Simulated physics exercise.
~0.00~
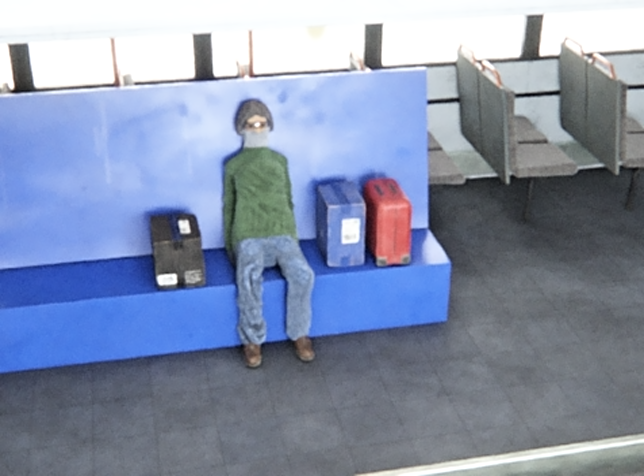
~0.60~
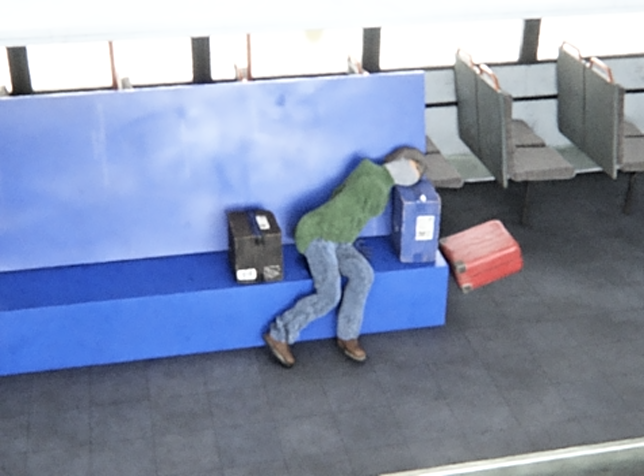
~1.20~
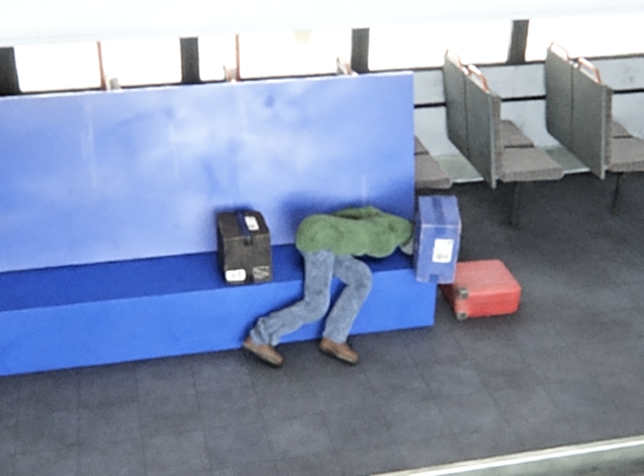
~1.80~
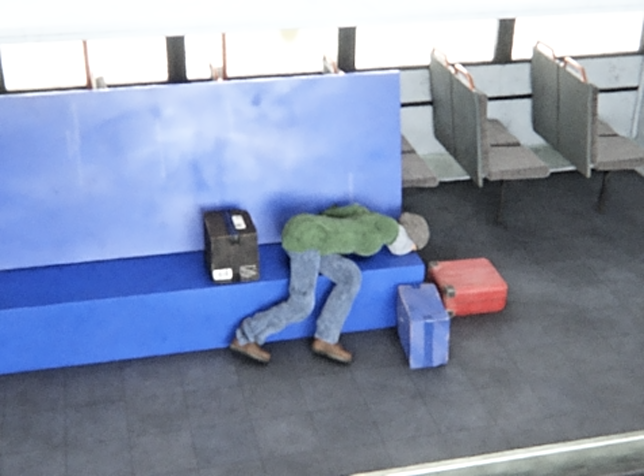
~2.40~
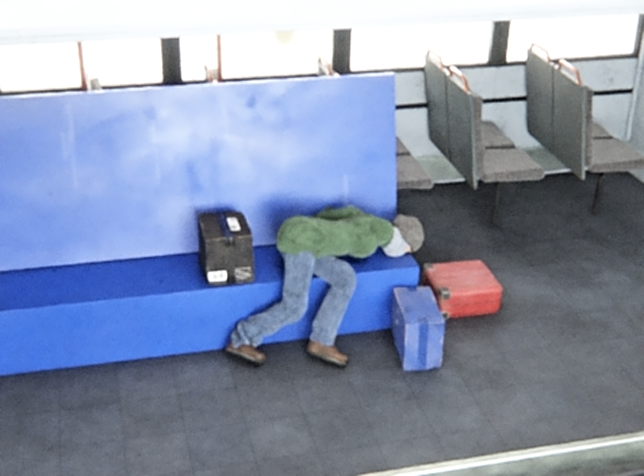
On a blue bench in what looked like a train or ferry cabin, a slumped commuter toppled right as the bags slid, the red case falling first, then the blue pack, leaving the commuter sprawled on the seat beside the black holdall.
